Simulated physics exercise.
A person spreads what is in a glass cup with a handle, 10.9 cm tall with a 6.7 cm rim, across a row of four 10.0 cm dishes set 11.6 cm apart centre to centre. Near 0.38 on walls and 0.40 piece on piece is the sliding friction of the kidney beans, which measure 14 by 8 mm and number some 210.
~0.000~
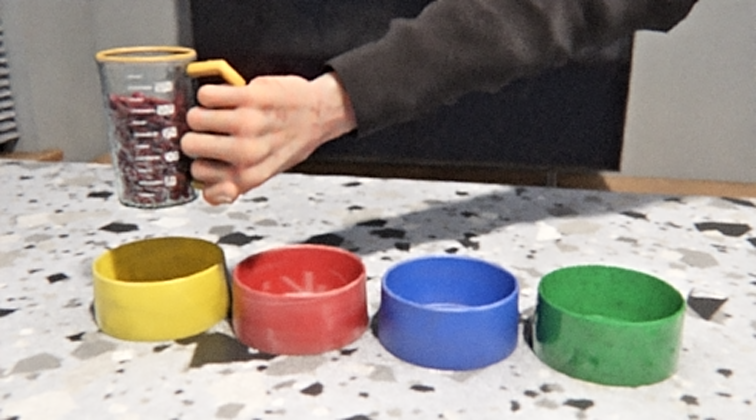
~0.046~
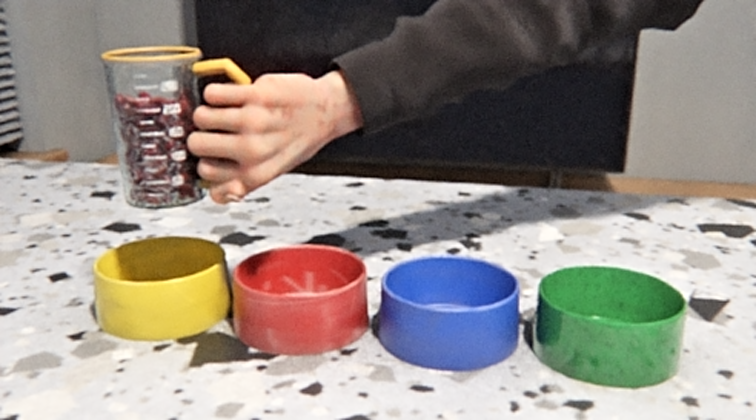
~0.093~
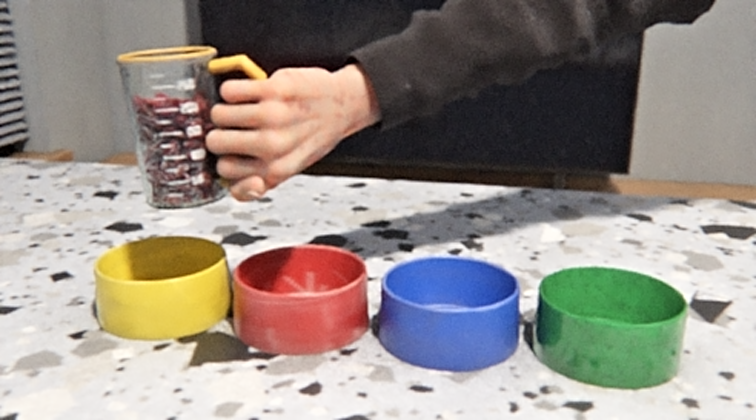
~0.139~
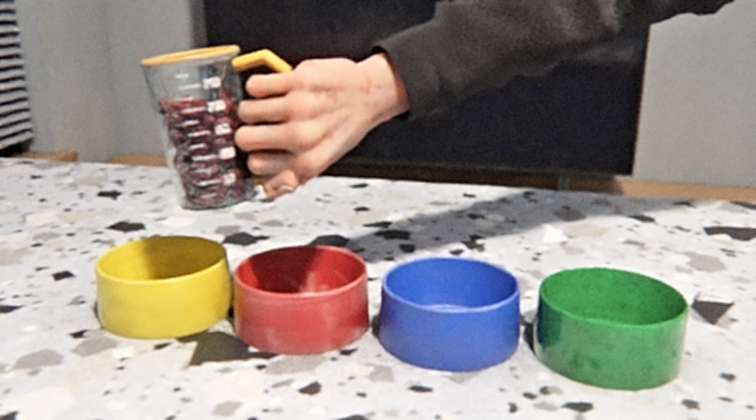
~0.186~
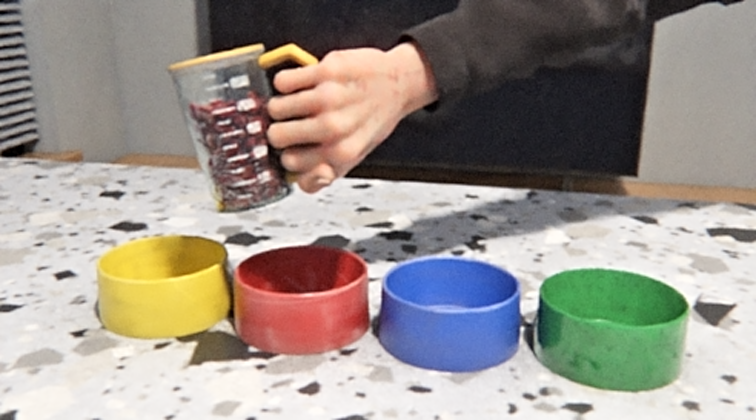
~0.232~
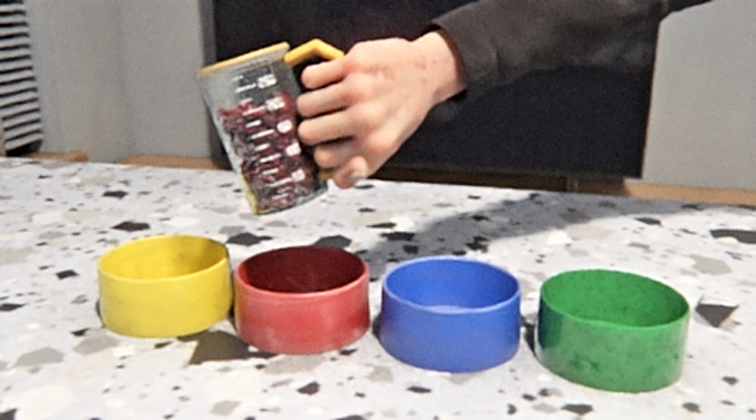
In this clip, a hand holds a clear glass cup of dark red pieces above a row of yellow, red, blue and green dishes, then moves it to the right while gradually tilting it toward the left.
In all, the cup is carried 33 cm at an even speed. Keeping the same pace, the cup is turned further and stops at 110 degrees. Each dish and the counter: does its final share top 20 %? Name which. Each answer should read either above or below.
Red - below, blue - above, green - below, yellow - below, counter - below.
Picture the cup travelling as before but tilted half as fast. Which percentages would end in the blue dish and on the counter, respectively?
Shares: Blue dish 100, counter 0.
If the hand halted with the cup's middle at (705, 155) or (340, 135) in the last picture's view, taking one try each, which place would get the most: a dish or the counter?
First try: Green; second try: Red.
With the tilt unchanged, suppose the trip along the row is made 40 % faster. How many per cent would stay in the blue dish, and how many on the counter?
Shares: Blue 100, counter 0.
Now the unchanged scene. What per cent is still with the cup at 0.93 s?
About 100 %.
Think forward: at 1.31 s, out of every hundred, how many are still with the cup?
Somewhere near 70 per cent.
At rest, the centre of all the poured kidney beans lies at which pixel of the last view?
I'd say roughly (461, 313).
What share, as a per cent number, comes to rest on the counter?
Close to 0 per cent, give or take.
Then, at 0.65 s, tilt 63 degrees; cup holds 100 %.
After 0.93 s, tilt 92 degrees; cup holds 100 %.
After 1.31 s, tilt 110 degrees; cup holds 70 %, blue 25 %.
By 3.0 s all is still; red 0 %, blue 100 %, green 0 %, yellow 0 %, counter 0 %.
